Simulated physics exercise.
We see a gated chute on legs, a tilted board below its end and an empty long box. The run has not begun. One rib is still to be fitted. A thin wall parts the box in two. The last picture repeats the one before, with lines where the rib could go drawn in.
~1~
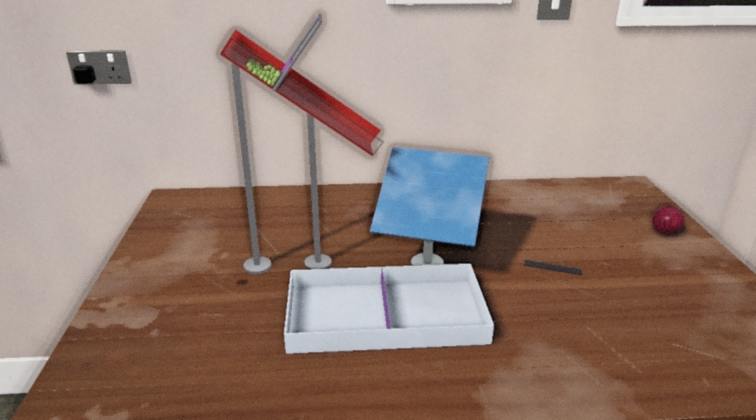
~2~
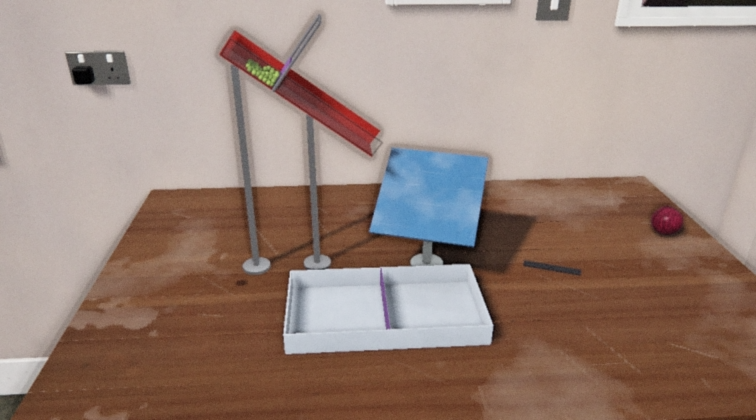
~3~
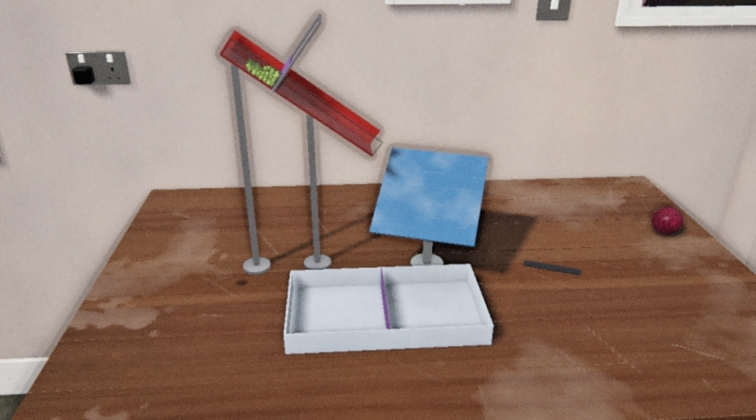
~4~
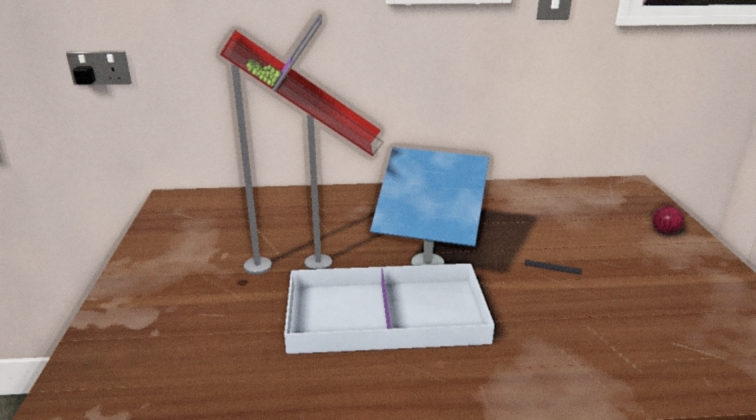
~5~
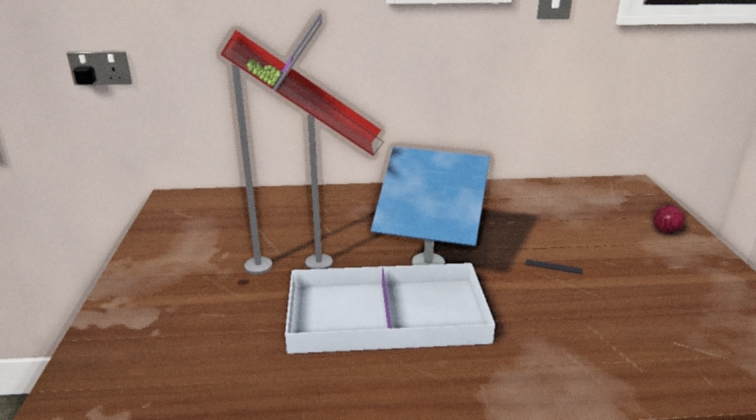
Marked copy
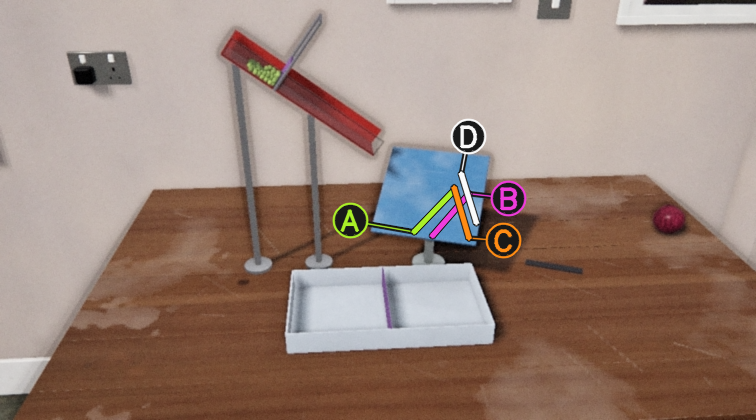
At the start, green pellets sit behind a closed gate in a sloping red chute on legs, above a tilted blue board and an empty white box split by a thin wall. Through to the end, the pellets, gate and box stay put, with only a very slight shift of the view.
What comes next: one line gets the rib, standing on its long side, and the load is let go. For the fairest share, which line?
It is A.
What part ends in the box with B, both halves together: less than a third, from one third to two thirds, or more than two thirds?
It is more than two thirds.
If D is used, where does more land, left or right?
The right half.
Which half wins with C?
More lands on the right.
On the marked copy, line A from (452, 191) to (414, 231); line B from (469, 193) to (432, 235); line C from (454, 187) to (469, 238); line D from (461, 173) to (476, 222).
With A, of what is caught, roughly half in the left half, roughly half in the right.
With B, of what is caught, just a few in the left half, almost all in the right.
With C, of what is caught, just a few in the left half, almost all in the right.
With D, of what is caught, about a tenth in the left half, almost all in the right.
